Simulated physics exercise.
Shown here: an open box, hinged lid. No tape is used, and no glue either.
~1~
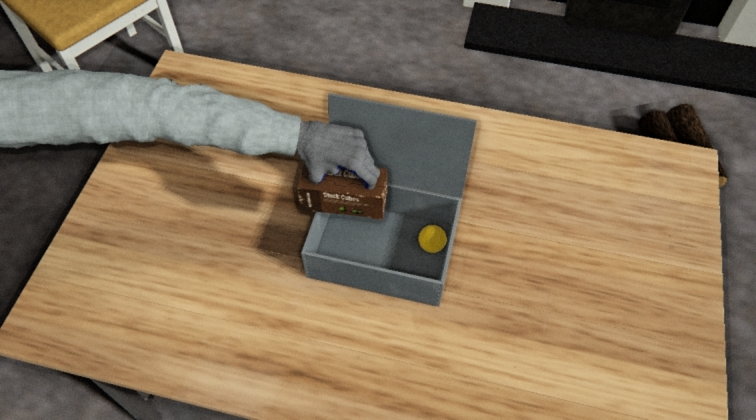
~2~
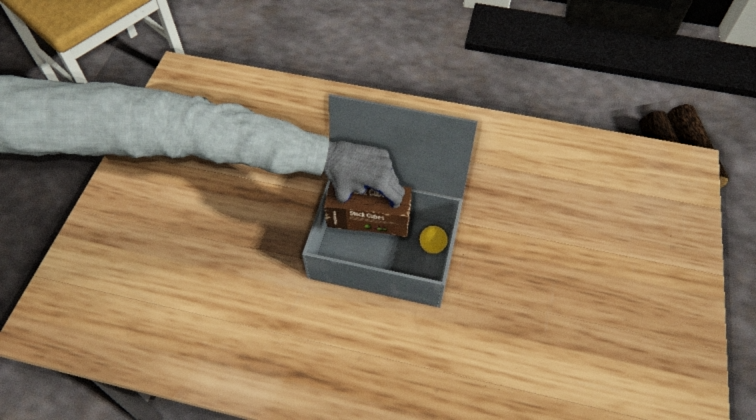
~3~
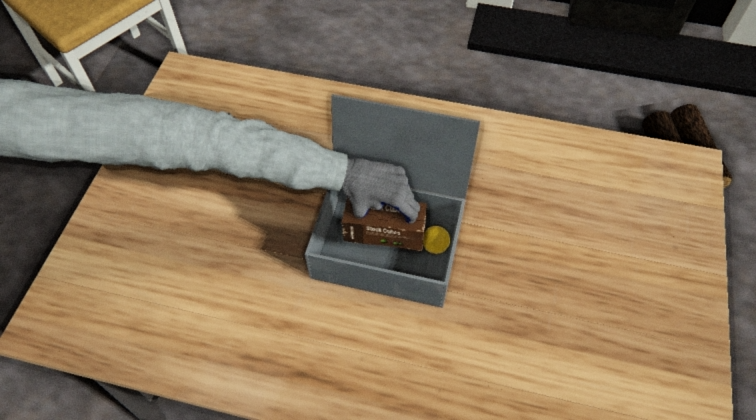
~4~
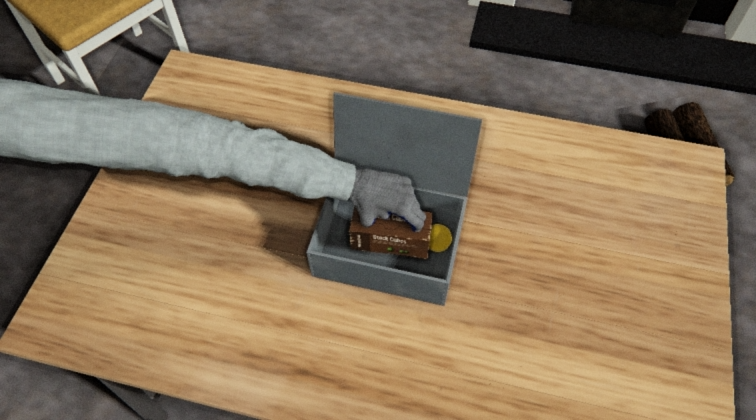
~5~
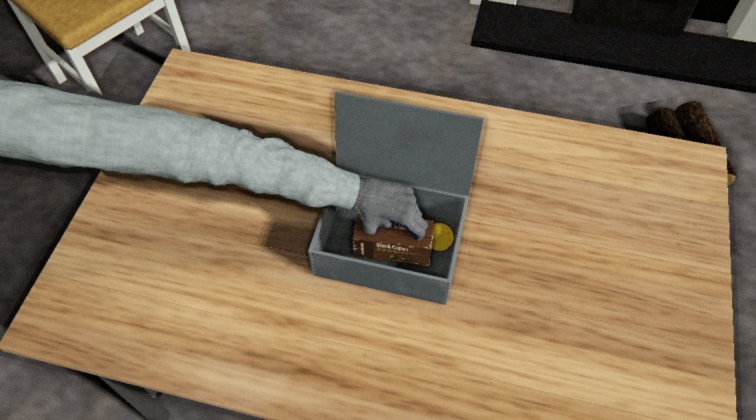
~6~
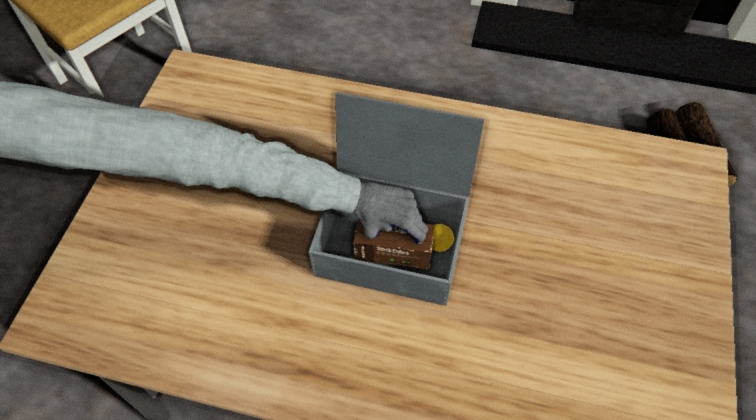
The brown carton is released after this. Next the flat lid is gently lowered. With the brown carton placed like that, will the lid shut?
Yes.
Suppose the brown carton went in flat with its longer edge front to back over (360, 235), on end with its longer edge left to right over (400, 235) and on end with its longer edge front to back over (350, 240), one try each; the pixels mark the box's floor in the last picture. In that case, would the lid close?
On the first go the lid comes to rest closed, on the second it is stopped short, on the third it is stopped short.
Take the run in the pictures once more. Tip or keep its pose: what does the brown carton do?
It keeps its pose.
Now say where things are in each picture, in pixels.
On its way; brown carton (344, 190); yellow lemon (433, 239), in the first picture.
On its way; brown carton (369, 208); yellow lemon (433, 240), in the second picture.
On its way; brown carton (385, 223); yellow lemon (436, 240), in the third picture.
On its way; brown carton (391, 231); yellow lemon (438, 238), in the fourth picture.
On its way; brown carton (394, 239); yellow lemon (439, 237), in the fifth picture.
In place under the hand; brown carton (394, 242); yellow lemon (440, 238), in the sixth picture.
Then, 1.10 s after the last picture, lid starting down; brown carton slid a little near (394, 257).
Then, 1.60 s after the last picture, lid 53° above the rim; brown carton slid a little near (394, 257).
Then, 1.90 s after the last picture, lid 11° above the rim; brown carton slid a little near (394, 257).
At rest, lid shut; moved from the start, brown carton; yellow lemon in place. Seen from the same camera at the end, brown carton near (394, 257).
